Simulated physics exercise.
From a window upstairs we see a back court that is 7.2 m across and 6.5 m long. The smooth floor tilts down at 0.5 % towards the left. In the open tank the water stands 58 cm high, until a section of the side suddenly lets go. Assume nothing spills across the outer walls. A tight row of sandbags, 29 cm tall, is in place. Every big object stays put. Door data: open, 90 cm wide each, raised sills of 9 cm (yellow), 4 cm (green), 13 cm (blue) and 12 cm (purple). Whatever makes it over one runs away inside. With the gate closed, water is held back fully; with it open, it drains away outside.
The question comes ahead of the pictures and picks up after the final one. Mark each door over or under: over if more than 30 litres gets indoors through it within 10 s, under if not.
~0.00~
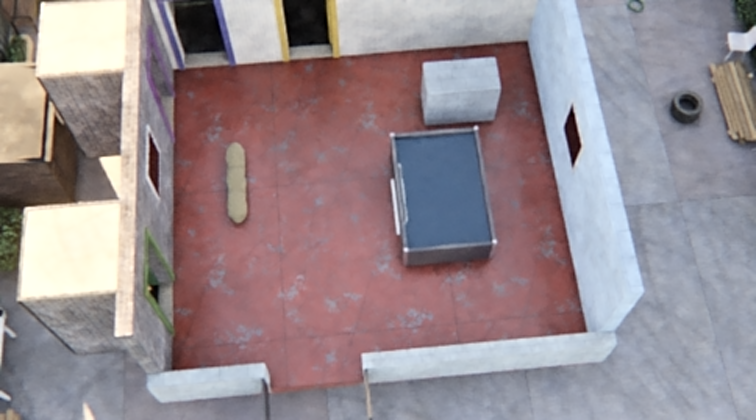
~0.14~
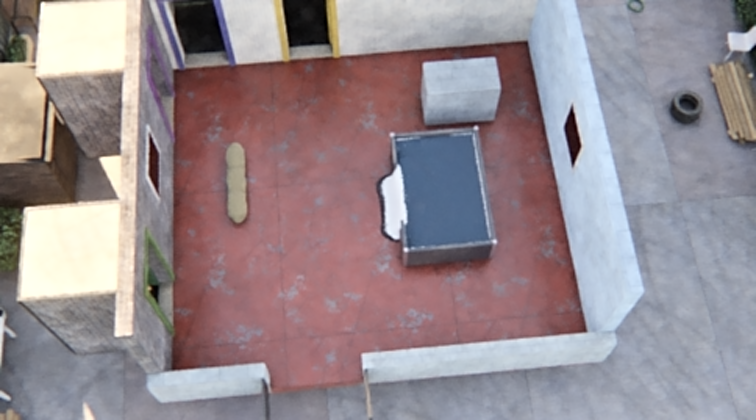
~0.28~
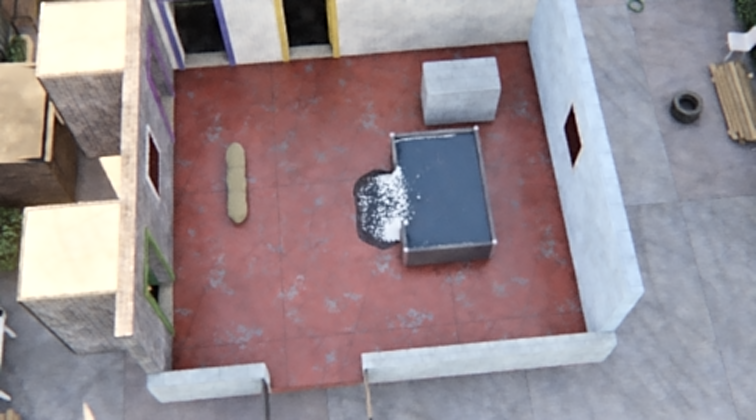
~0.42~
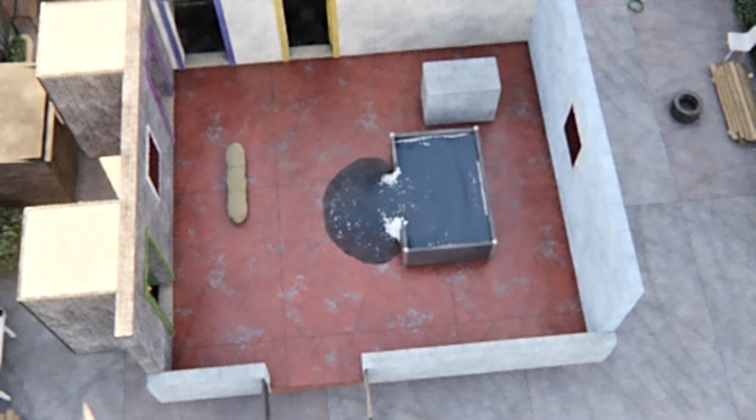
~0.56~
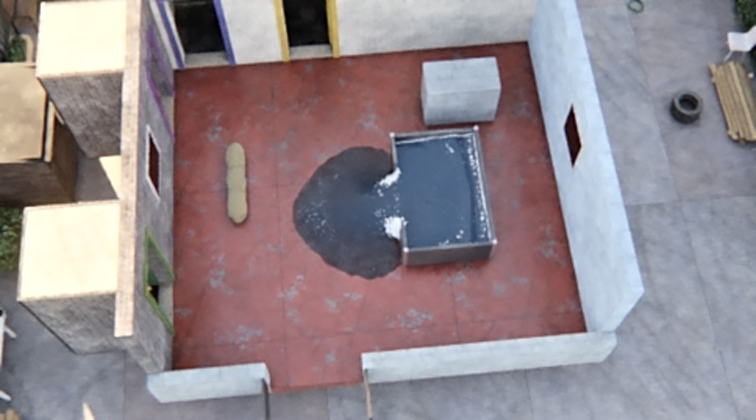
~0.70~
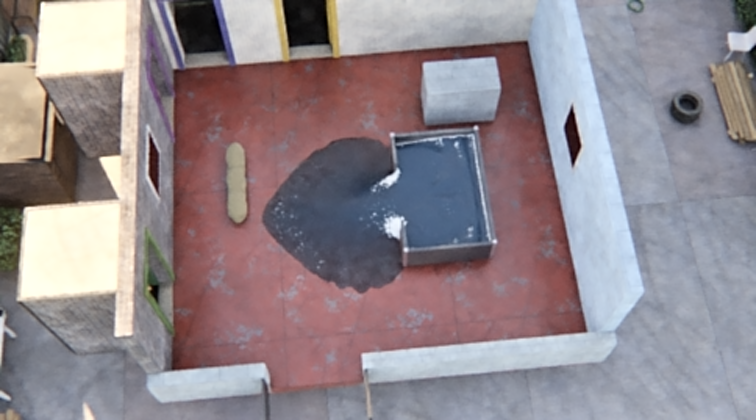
Yellow door: Under, green door: Over, blue door: Under, purple door: Under.
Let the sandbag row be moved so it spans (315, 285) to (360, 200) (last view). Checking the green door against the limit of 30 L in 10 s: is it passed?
Green: Within it.
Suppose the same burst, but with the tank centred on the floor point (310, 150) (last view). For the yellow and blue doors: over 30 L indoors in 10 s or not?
Yellow gets no more than that, blue gets more than that.
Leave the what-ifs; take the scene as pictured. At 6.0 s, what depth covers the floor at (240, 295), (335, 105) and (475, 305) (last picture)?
Spot one 6 cm, spot two 2 cm, spot three 0 cm.
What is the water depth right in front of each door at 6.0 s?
Readings (cm): Yellow = 7; green = 10; blue = 10; purple = 7.
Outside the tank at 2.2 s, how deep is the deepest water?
Max depth: About 24 centimetres.
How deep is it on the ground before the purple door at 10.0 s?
About 7.0 cm.
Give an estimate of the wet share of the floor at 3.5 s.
About 45 per cent.
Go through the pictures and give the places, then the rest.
In the first frame, the open tank at (442, 189) is whole and still, 58 cm deep.
In the second frame, water pours out at (400, 202) and has run 0.6 m, to (388, 179); typically 8 cm deep outside, 58 cm at the open tank's back.
In the third frame, water pours out at (400, 203) and has run 0.9 m, to (368, 239); typically 11 cm deep outside, 58 cm at the open tank's back.
In the fourth frame, water pours out at (400, 203) and has run 1.3 m, to (329, 198); typically 7 cm deep outside, 54 cm at the open tank's back.
In the fifth frame, water pours out at (400, 203) and has run 1.9 m, to (297, 213); typically 5 cm deep outside, 48 cm at the open tank's back.
In the sixth frame, the front is at (268, 215), 2.4 m from the gap at (400, 203); 4.6 m2 of floor is under water; 50 cm left at the back of the open tank.
After 1.4 s water covers 25 % of the floor and is deepest (30 cm) near (252, 205); yellow door not reached, green door not reached, blue door not reached, purple door not reached.
After 2.2 s water covers 40 % of the floor and is deepest (24 cm) near (252, 205); yellow door not reached, green door 16 cm at the sill, 14 L in, blue door not reached, purple door not reached.
After 3.5 s water covers 45 % of the floor and is deepest (21 cm) near (173, 383); yellow door 4 cm at the sill, 0 L in, green door 14 cm at the sill, 96 L in, blue door 14 cm at the sill, 2 L in, purple door 5 cm at the sill, 0 L in.
After 6.0 s water covers 55 % of the floor and is deepest (12 cm) near (173, 383); yellow door 7 cm at the sill, 0 L in, green door 10 cm at the sill, 193 L in, blue door 10 cm at the sill, 3 L in, purple door 7 cm at the sill, 0 L in.
After 10.0 s water covers 80 % of the floor and is deepest (12 cm) near (173, 383); yellow door 4 cm at the sill, 0 L in, green door 7 cm at the sill, 257 L in, blue door 7 cm at the sill, 3 L in, purple door 7 cm at the sill, 0 L in.
